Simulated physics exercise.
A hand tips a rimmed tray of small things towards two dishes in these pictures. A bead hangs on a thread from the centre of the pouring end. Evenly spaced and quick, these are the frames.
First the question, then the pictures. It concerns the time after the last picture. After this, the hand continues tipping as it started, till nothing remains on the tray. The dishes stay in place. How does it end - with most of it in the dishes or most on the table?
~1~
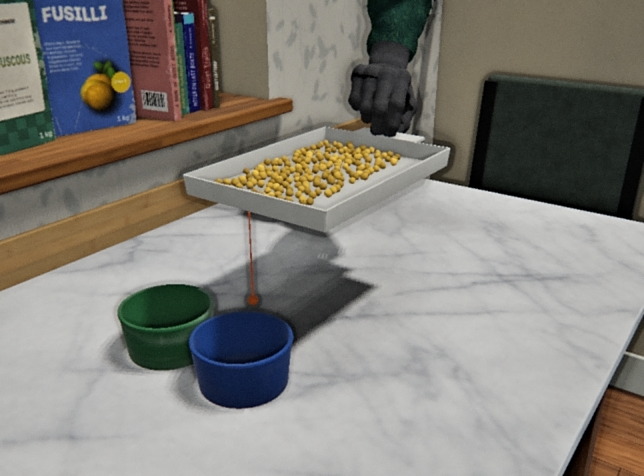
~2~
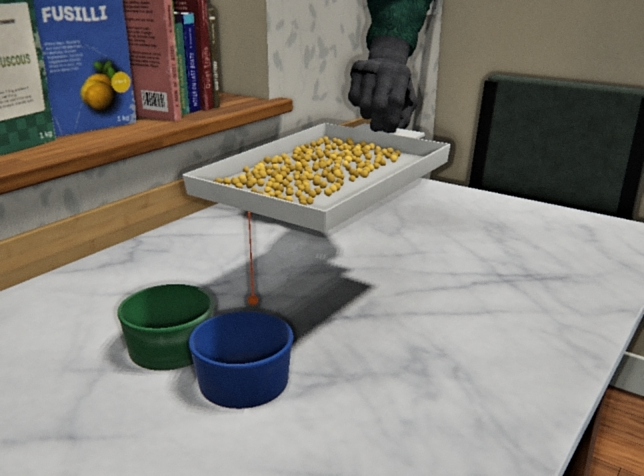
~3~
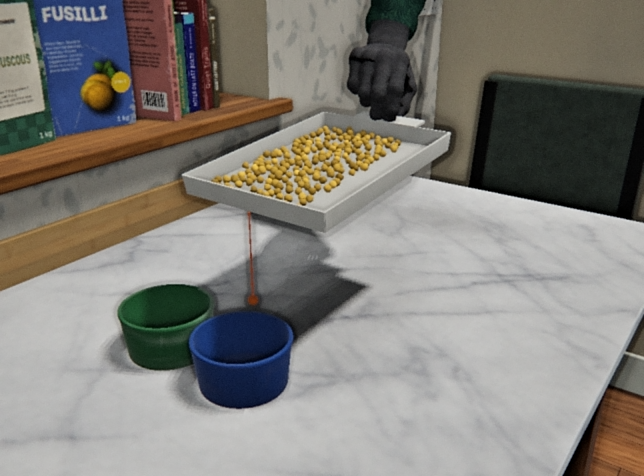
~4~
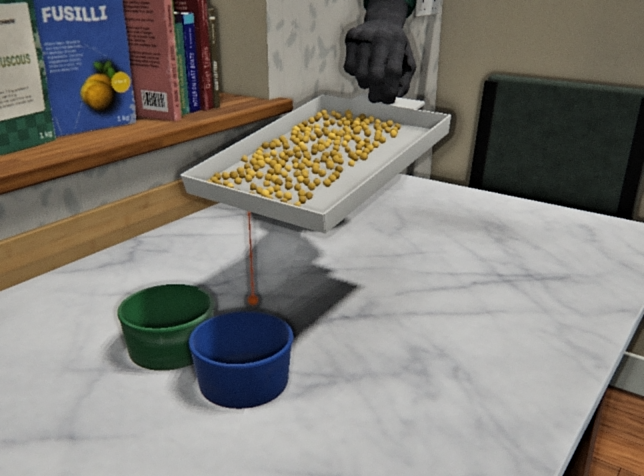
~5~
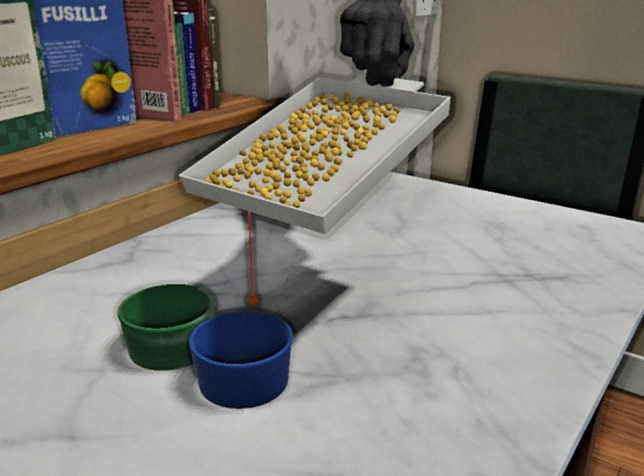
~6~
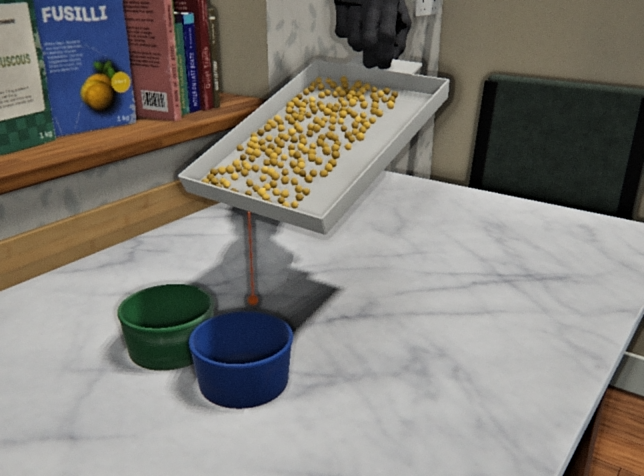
I expect most of the load to be saved.
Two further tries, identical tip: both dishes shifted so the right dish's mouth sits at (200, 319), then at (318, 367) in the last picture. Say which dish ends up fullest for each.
In the first try it's the one on the right, and in the second it's the one on the left.
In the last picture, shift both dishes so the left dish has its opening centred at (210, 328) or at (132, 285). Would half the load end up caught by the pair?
In order, they'd catch a major share, and next a minor share.
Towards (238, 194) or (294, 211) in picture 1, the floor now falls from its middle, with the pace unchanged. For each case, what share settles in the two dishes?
Shares, approx.: 80 %, then 40 %.
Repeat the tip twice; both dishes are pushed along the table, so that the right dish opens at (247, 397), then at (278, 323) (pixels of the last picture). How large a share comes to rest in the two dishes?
First position: Some 20 %; second position: Some 20 %.
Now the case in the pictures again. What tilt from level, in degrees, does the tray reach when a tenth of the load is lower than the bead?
It is at around 85 degrees.
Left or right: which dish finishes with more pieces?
It's the right of the two that is fuller.
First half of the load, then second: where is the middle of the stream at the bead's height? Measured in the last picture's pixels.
The opening half passes (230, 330), the closing half (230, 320).
Soon after the last picture, tray tipped steeply; nearly all on the tray; a stray few in the air.
A little later, tray tipped past a quarter turn; most on the tray; a stray few in the right dish; a stray few in the left dish; a small part outside both; a stray few in the air.
Later still, tray tipped past a quarter turn; about half in the right dish; a small part in the left dish; about a third outside both.
At rest, tray tipped past a quarter turn; about half in the right dish; a small part in the left dish; about a third outside both.
